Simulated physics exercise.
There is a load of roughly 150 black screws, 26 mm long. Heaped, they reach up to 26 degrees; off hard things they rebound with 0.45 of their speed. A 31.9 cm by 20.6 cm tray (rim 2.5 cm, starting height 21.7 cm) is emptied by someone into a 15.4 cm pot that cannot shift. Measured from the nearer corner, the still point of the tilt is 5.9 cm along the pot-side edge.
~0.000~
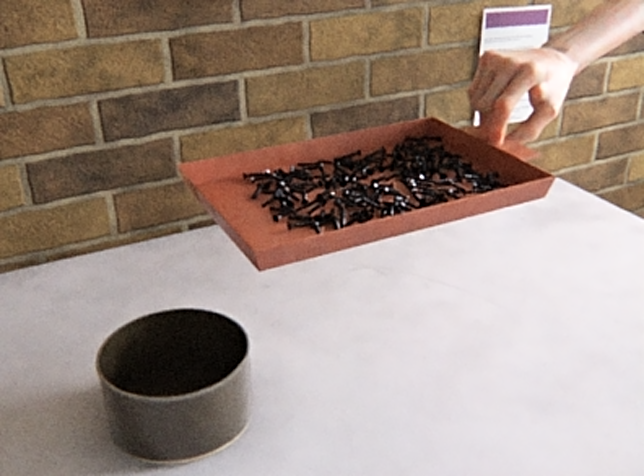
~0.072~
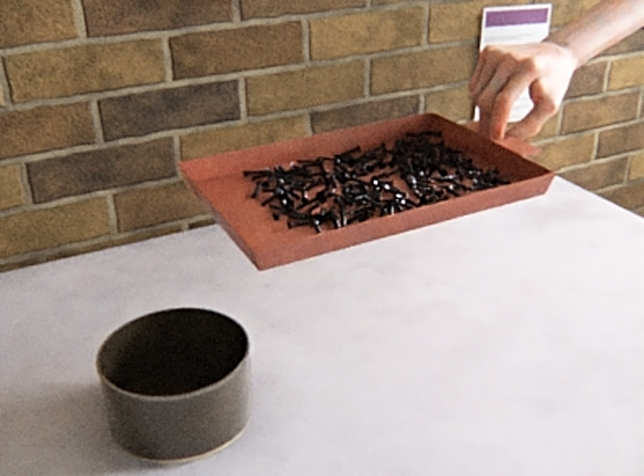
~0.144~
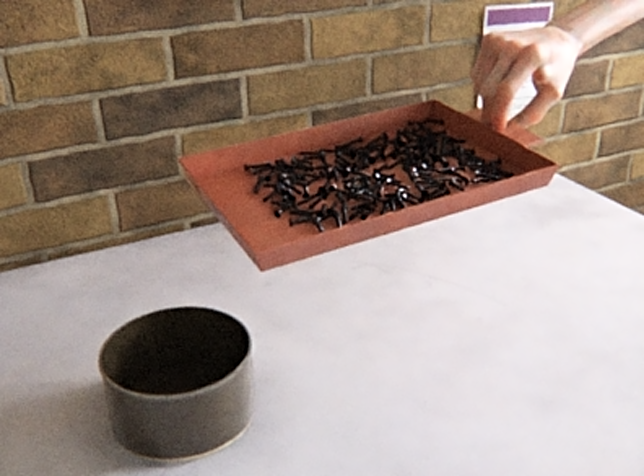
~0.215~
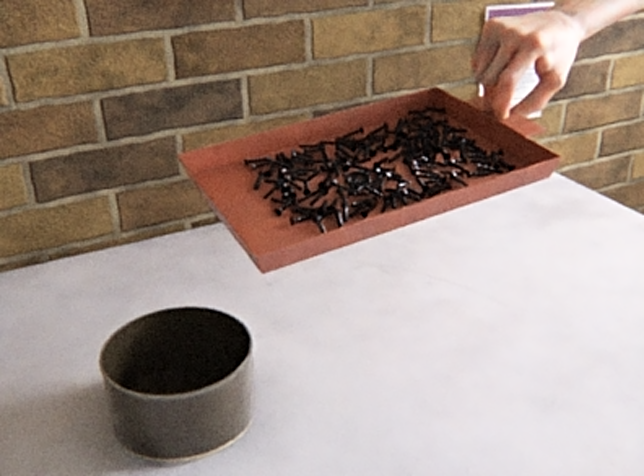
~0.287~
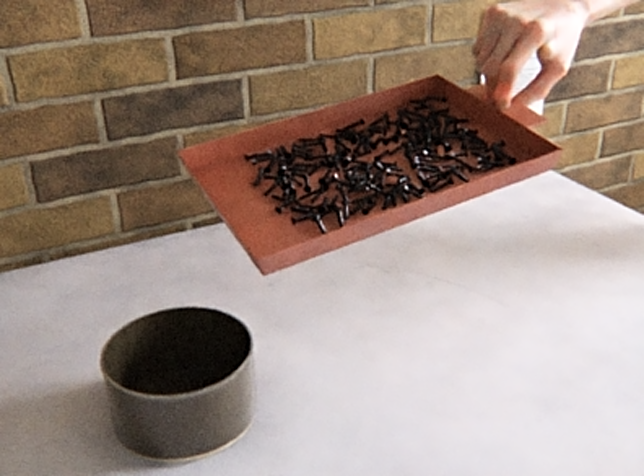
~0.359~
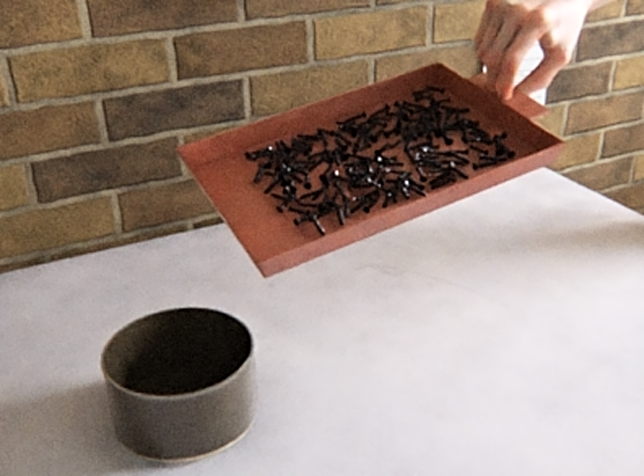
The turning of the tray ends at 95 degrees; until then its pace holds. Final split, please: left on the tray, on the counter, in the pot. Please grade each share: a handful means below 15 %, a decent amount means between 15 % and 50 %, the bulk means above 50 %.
Tray: A handful, counter: The bulk, pot: A handful.
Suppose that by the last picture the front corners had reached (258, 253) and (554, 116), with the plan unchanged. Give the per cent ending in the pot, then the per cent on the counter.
You'd end with pot at 30 and counter at 70.
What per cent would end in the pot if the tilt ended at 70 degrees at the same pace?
Result: Close to 0 %.
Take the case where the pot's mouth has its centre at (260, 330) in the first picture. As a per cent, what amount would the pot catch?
With the pot there, close to 0 per cent.
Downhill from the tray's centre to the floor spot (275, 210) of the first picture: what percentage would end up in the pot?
About 75 per cent.
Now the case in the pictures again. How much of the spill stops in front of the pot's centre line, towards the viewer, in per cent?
Roughly 100 percent of the spill.
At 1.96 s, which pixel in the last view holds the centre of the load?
Load centre est.: (271, 292) px.
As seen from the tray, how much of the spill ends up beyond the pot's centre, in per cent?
Around 30 in a hundred.
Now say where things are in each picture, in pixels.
Tray tilt 0 degrees, front corners at (258, 246) and (547, 176); middle of the pieces at (380, 179); pot at (174, 349), in the first frame.
Tray tilt 1 degrees, front corners at (258, 246) and (548, 172); middle of the pieces at (380, 176), in the second frame.
Tray tilt 3 degrees, front corners at (259, 247) and (551, 164), lowest corner left front; middle of the pieces at (382, 168), in the third frame.
Tray tilt 6 degrees, front corners at (260, 250) and (553, 156), lowest corner left front; middle of the pieces at (383, 161), in the fourth frame.
Tray tilt 9 degrees, front corners at (260, 253) and (555, 148), lowest corner left front; middle of the pieces at (384, 154), in the fifth frame.
Tray tilt 12 degrees, front corners at (261, 257) and (557, 141), lowest corner left front; middle of the pieces at (384, 158); pot at (178, 348). The tray's pace is about 40 degrees a second, in the sixth frame.
After 1.32 s, tilt 50 degrees; the tray holds 100 %, the pot 0 %.
After 1.96 s, tilt 76 degrees; the tray holds 55 %, the pot 0 %.
After 2.64 s, tilt 95 degrees; the tray holds 0 %, the pot 0 %.
In the end, at 3.3 s, tray 0 %, counter 100 %, pot 0 %.
